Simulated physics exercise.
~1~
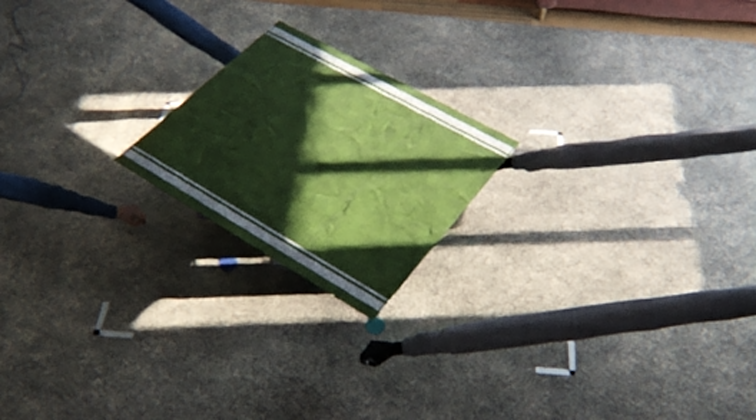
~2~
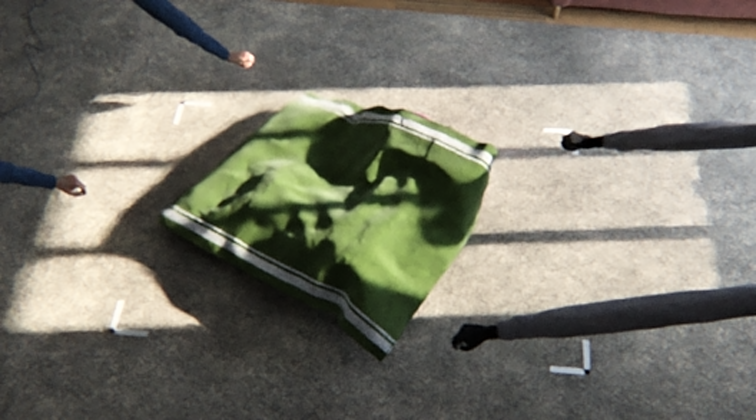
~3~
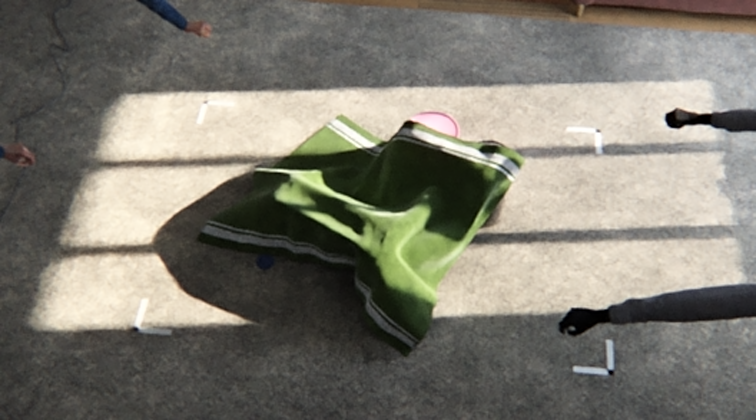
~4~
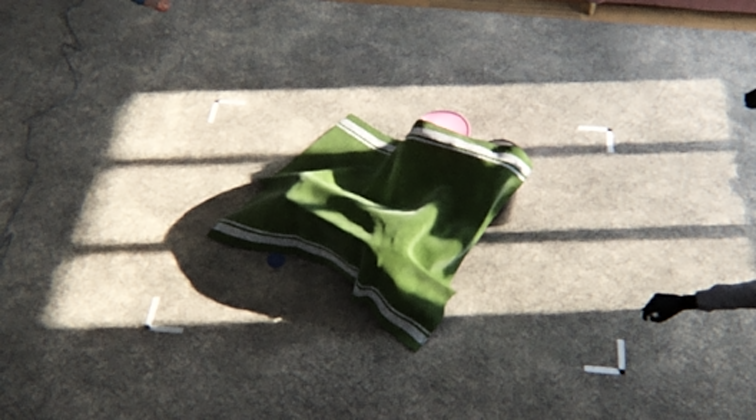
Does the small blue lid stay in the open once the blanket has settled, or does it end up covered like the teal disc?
The blue lid stays in the open, just beyond the blanket's lower-left edge, while the teal disc ends up under the cloth.
